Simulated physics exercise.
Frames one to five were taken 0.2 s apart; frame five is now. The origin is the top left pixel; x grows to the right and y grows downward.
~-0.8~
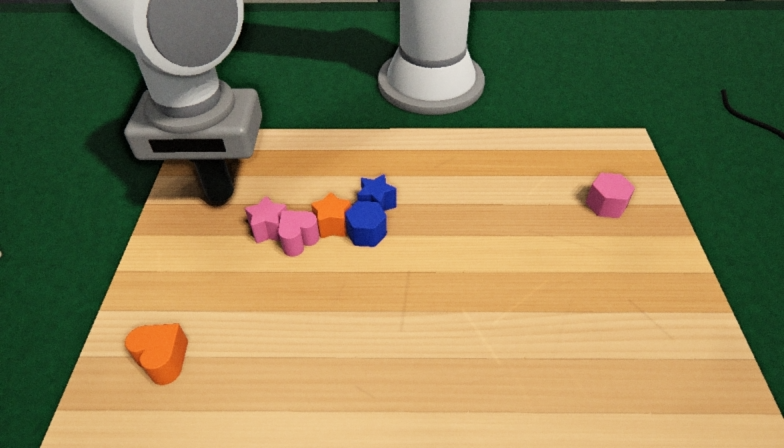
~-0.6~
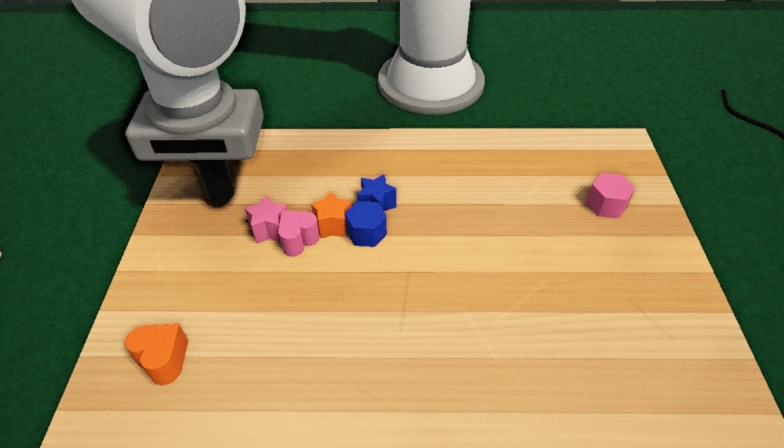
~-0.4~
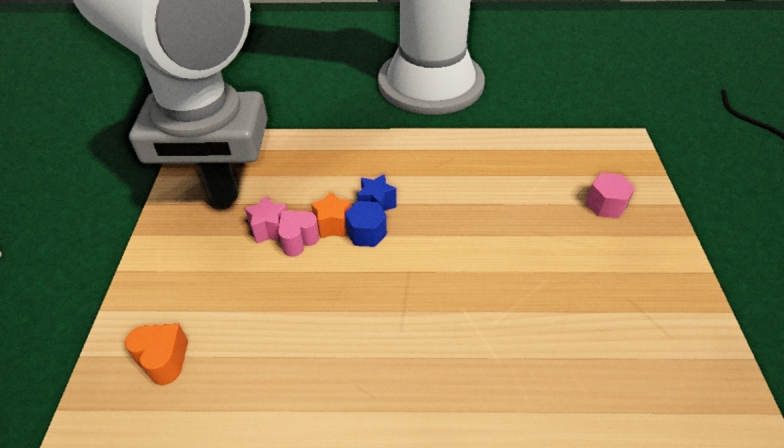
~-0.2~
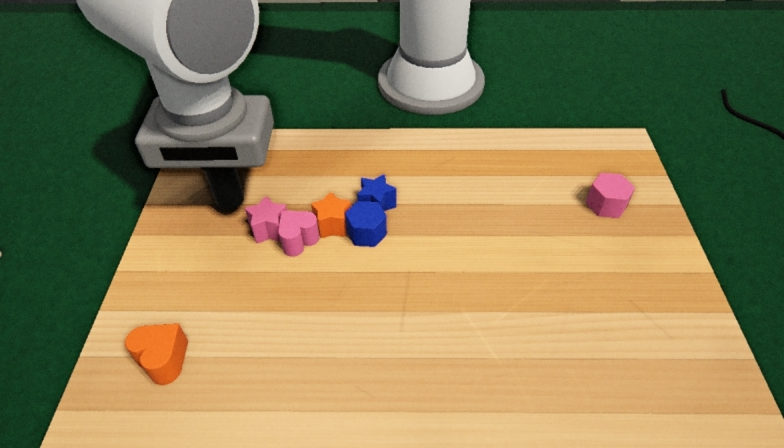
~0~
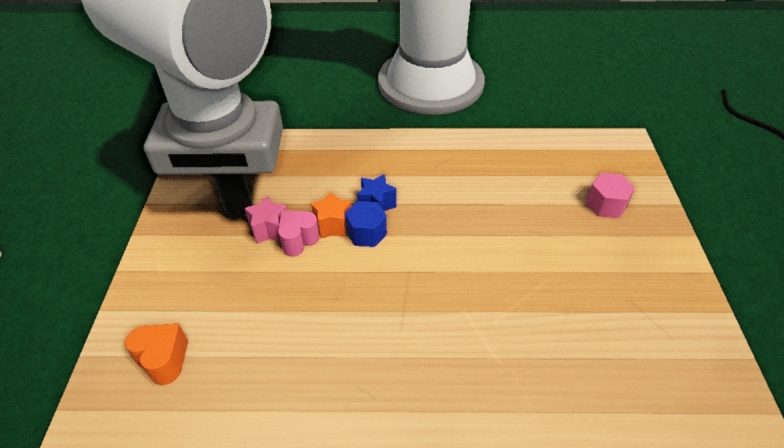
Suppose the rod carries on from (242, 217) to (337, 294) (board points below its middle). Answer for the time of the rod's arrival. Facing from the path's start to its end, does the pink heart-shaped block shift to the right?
Final answer: No.
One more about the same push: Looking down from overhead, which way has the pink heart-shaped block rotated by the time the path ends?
It goes round opposite to clock hands.
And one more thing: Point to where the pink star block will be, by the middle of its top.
The middle of its upper face will lie at (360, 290).
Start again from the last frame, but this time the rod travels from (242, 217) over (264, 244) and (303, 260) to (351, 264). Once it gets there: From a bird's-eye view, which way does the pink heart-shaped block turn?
It spins anti-clockwise.
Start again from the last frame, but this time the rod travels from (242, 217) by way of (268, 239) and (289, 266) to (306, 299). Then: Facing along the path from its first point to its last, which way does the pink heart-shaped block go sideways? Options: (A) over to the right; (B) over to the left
The correct letter is B.
What follows on the original path. One third of the way, rod (269, 231); pink star block (289, 234), turned 15° anticlockwise; pink heart-shaped block (324, 238), turned 25° anticlockwise; orange star block (334, 208), turned 40° anticlockwise; blue hexagon (374, 212), turned 20° clockwise.
Two thirds of the way, rod (302, 257); pink star block (324, 262), turned 15° anticlockwise; pink heart-shaped block (362, 252), turned 75° anticlockwise; orange star block (334, 208), turned 40° anticlockwise; blue hexagon (374, 212), turned 20° clockwise.
At the end, rod (335, 285); pink star block (360, 290), turned 15° anticlockwise; pink heart-shaped block (379, 256), turned 130° anticlockwise; orange star block (334, 208), turned 40° anticlockwise; blue hexagon (374, 212), turned 20° clockwise.
